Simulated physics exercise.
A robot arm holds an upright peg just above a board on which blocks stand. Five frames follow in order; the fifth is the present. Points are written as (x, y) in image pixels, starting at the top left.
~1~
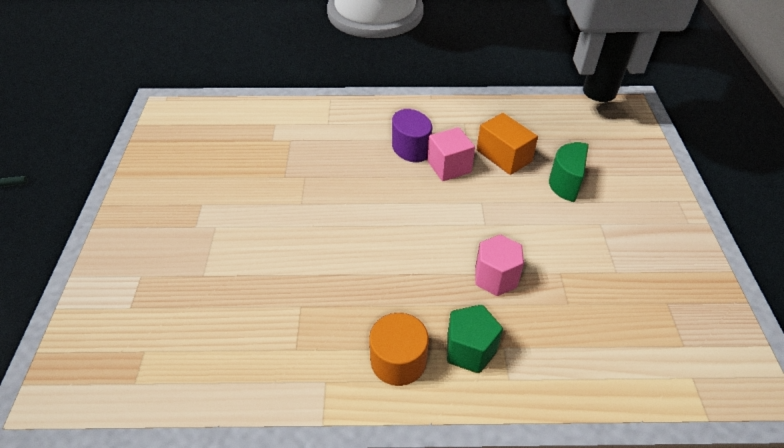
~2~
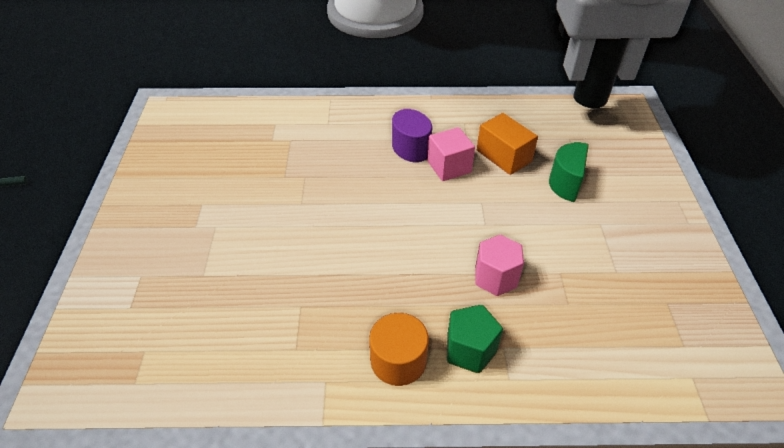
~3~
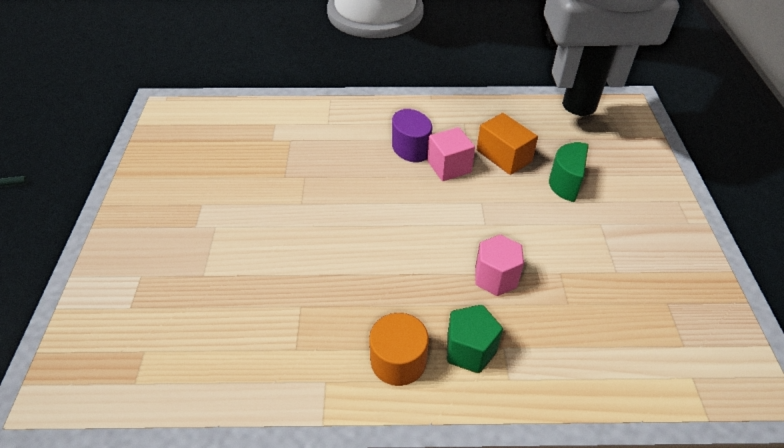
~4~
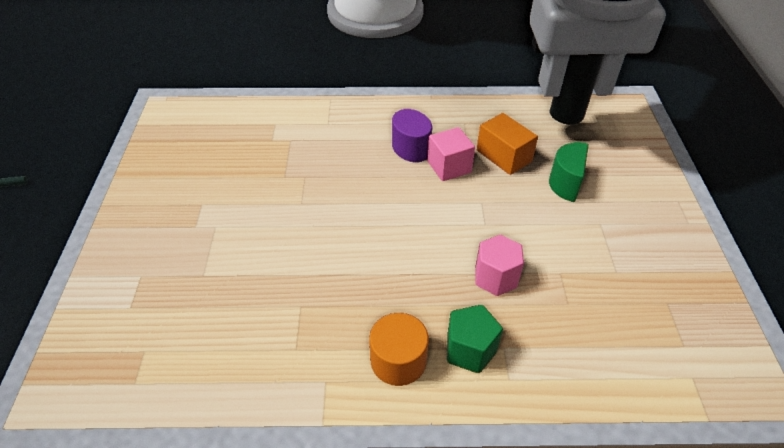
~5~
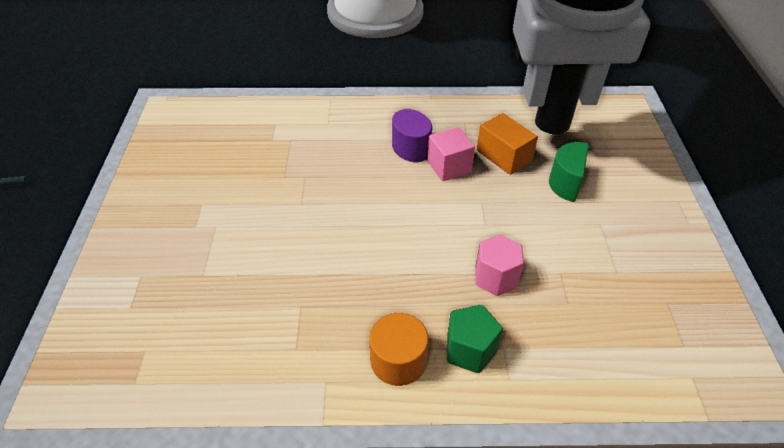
To begin with, a robot arm holds a dark upright peg near the top right corner of a wooden board scattered with purple, pink, orange and green blocks. The peg then moves a short way left and slightly down, nearing the orange rectangle and green D-shaped block, while every block stays still.
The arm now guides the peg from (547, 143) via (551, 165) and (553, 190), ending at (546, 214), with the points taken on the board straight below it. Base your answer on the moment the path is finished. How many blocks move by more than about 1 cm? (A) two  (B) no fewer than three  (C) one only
My answer is option C.
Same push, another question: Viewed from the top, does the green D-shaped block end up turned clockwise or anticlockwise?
Answer: Anticlockwise.
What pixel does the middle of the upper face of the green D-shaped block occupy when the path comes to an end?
Its top centre is at about (594, 205).
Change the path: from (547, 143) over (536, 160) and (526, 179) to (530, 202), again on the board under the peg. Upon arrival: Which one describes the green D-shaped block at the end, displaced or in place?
The answer is that it remains undisturbed.
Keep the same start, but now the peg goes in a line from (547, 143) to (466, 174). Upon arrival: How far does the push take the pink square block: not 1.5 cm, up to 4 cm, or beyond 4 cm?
Travel: Beyond 4 cm.
The first path, step by step. One third of the way, peg at (557, 147); green D-shaped block at (577, 165).
Two thirds of the way, peg at (559, 171); green D-shaped block at (587, 191), turned 20° anticlockwise.
At the end, peg at (551, 195); orange rectangle not moved; green D-shaped block at (594, 205), turned 35° anticlockwise.
